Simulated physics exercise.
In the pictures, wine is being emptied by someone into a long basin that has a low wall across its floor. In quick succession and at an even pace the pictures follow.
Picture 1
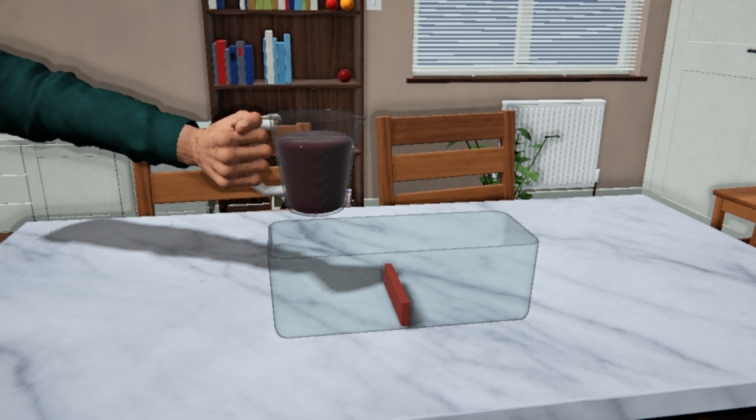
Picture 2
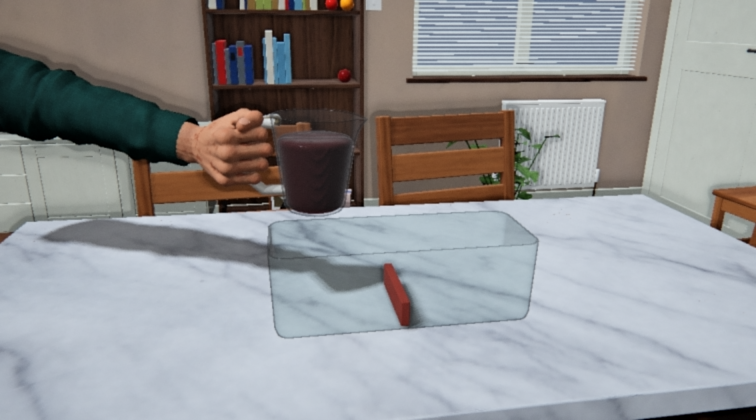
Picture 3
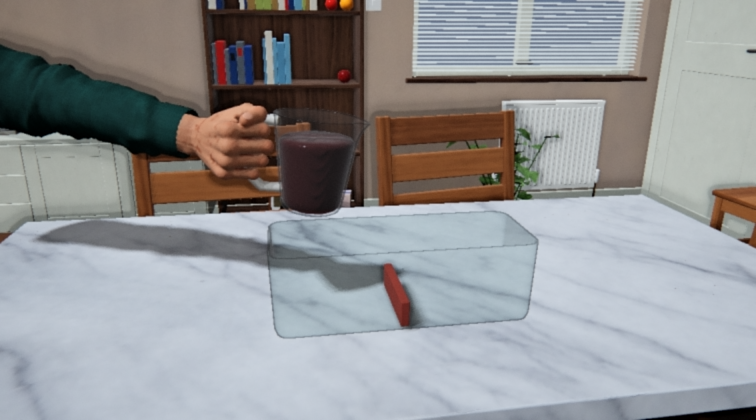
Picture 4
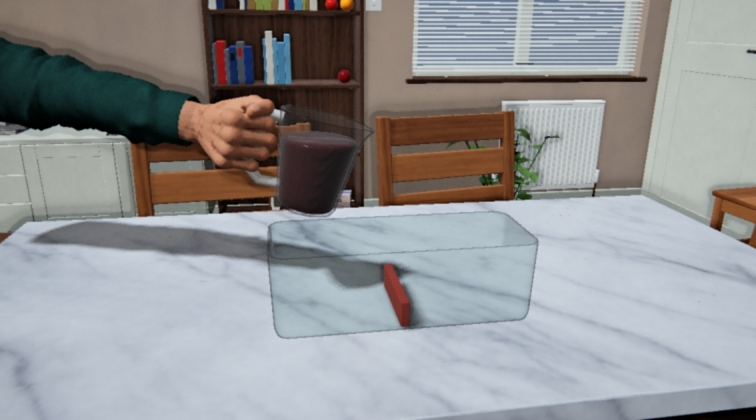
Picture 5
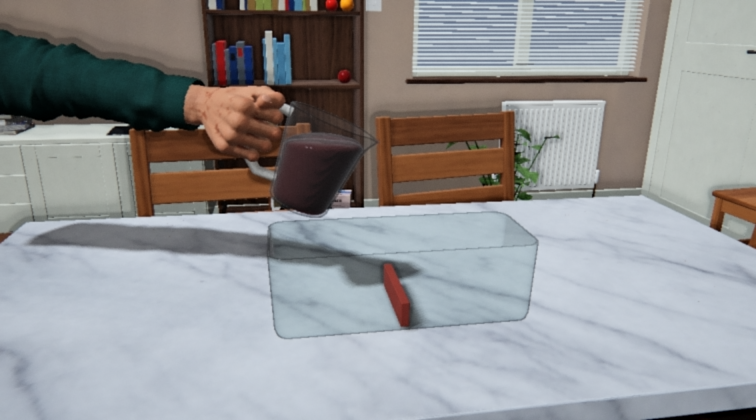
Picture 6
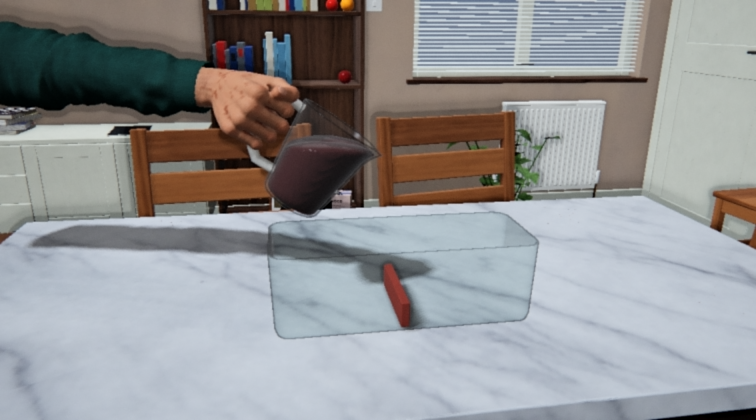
A hand in a dark green sleeve holds a clear jug of dark wine nearly upright above a long transparent basin with a low red wall inside, then tilts it steadily to the right, its base swinging left.
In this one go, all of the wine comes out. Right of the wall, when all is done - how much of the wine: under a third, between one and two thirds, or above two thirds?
The share right of the wall lands inside the two marks of one third and two thirds.
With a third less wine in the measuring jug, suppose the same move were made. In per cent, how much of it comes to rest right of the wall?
I'd say roughly 30 percent.
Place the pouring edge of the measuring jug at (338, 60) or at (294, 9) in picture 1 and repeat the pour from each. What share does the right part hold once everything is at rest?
In order, some 25 and 10 percent.
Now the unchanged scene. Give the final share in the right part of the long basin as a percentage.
I'd put it at about 50 per cent.
A moment on, the measuring jug is tipped right over and 52 per cent is still to pour, 6 is left of the wall and 23 right of it.
Next, the measuring jug is tipped right over and 6 per cent is still to pour, 41 is left of the wall and 47 right of it.
Then the measuring jug is tipped right over and 0 per cent is still to pour, 48 is left of the wall and 51 right of it.
Later the measuring jug is tipped right over and 0 per cent is still to pour, 48 is left of the wall and 51 right of it.
At rest 48 per cent lies left of the wall, 51 right of it and 1 outside.
